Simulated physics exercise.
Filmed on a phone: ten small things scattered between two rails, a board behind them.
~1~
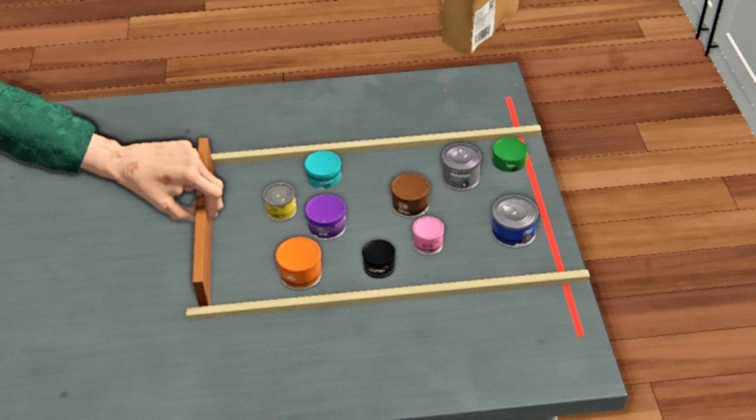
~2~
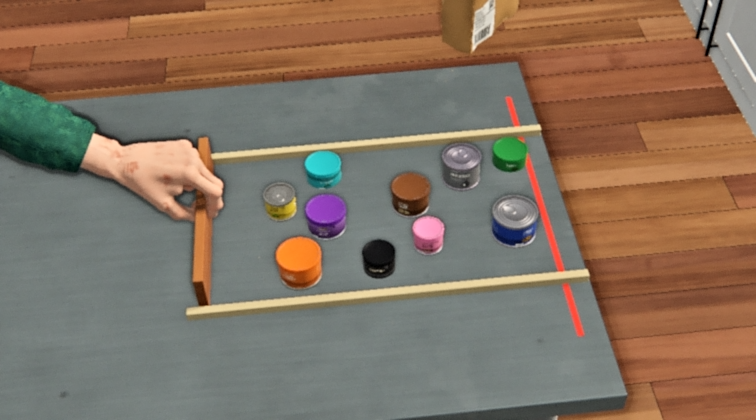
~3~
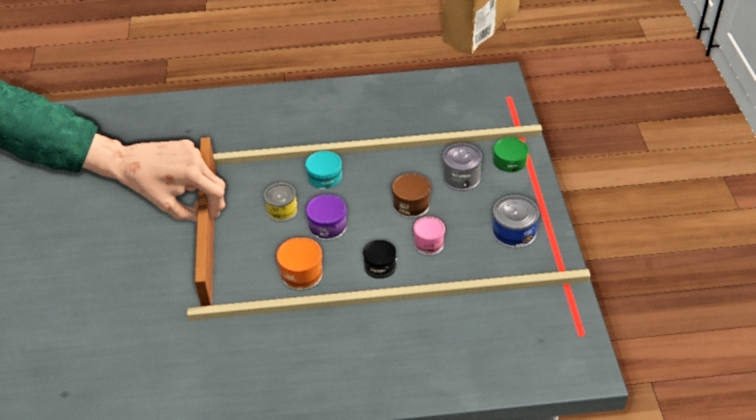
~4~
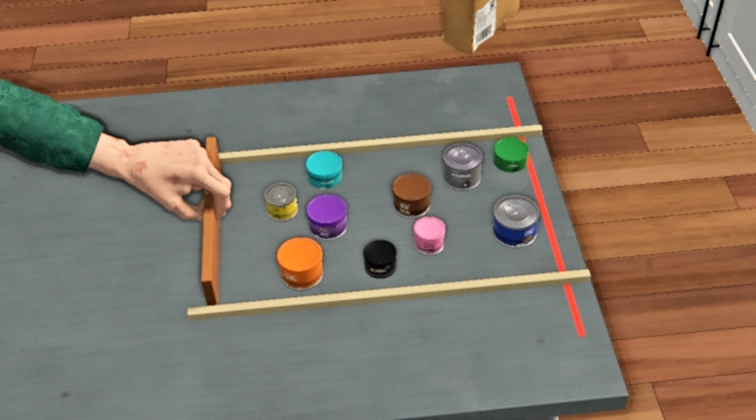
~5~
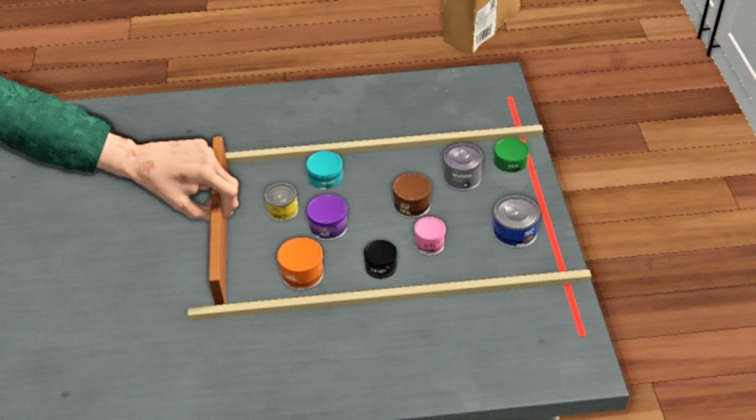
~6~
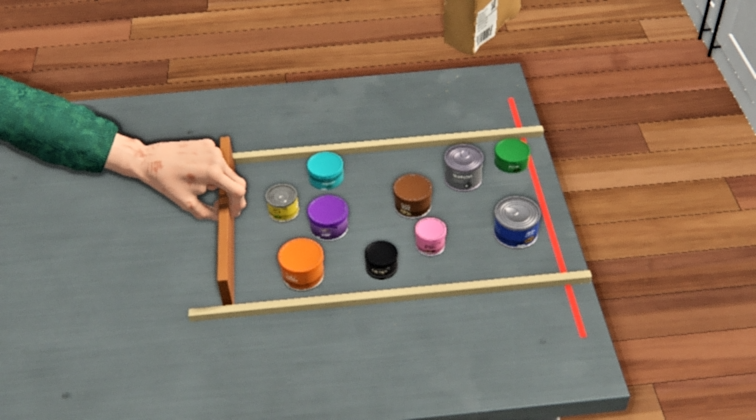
A hand in a green sleeve sliding an upright wooden board slightly right between two rails, behind ten scattered small, colourful containers.
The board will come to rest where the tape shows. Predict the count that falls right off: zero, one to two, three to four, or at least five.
The count is at least five.
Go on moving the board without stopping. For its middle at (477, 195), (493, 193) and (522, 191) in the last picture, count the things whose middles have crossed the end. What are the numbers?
It comes out as 1, then 1, then 5.
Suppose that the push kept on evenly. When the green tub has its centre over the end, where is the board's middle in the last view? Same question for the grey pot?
The middle is at (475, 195) when it's the green tub, and at (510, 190) when it's the grey pot.
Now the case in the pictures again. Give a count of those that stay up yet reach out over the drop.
Counting them gives 5.
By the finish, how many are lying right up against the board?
Number: 5.
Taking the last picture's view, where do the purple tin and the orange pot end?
Reading them off: First (564, 199); then (583, 249).
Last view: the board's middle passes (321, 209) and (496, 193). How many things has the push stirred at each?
Counting first: 5, next 10.
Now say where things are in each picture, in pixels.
Green tub (510, 155); blue pot (514, 222); grey pot (461, 167); board (204, 219); tape (540, 203), in the first picture.
Blue pot (514, 222); orange pot (300, 264), in the second picture.
Grey pot (462, 167); black tub (380, 260), in the third picture.
Green tub (511, 155); pink tin (429, 237), in the fourth picture.
Blue pot (516, 222); brown pot (412, 196), in the fifth picture.
Green tub (512, 156); blue pot (517, 223); grey pot (463, 168); board (226, 218); tape (543, 203), in the sixth picture.
Soon after, none off yet; green tub at rest near (512, 156); blue pot at rest near (517, 223); grey pot at rest near (463, 168).
After that, none off yet; green tub moving near (518, 155); blue pot at rest near (519, 223); grey pot displaced about its own width near (485, 160).
In the end, the number that fall off is five or more; gone, black tub, brown pot, grey pot, blue pot and green tub.
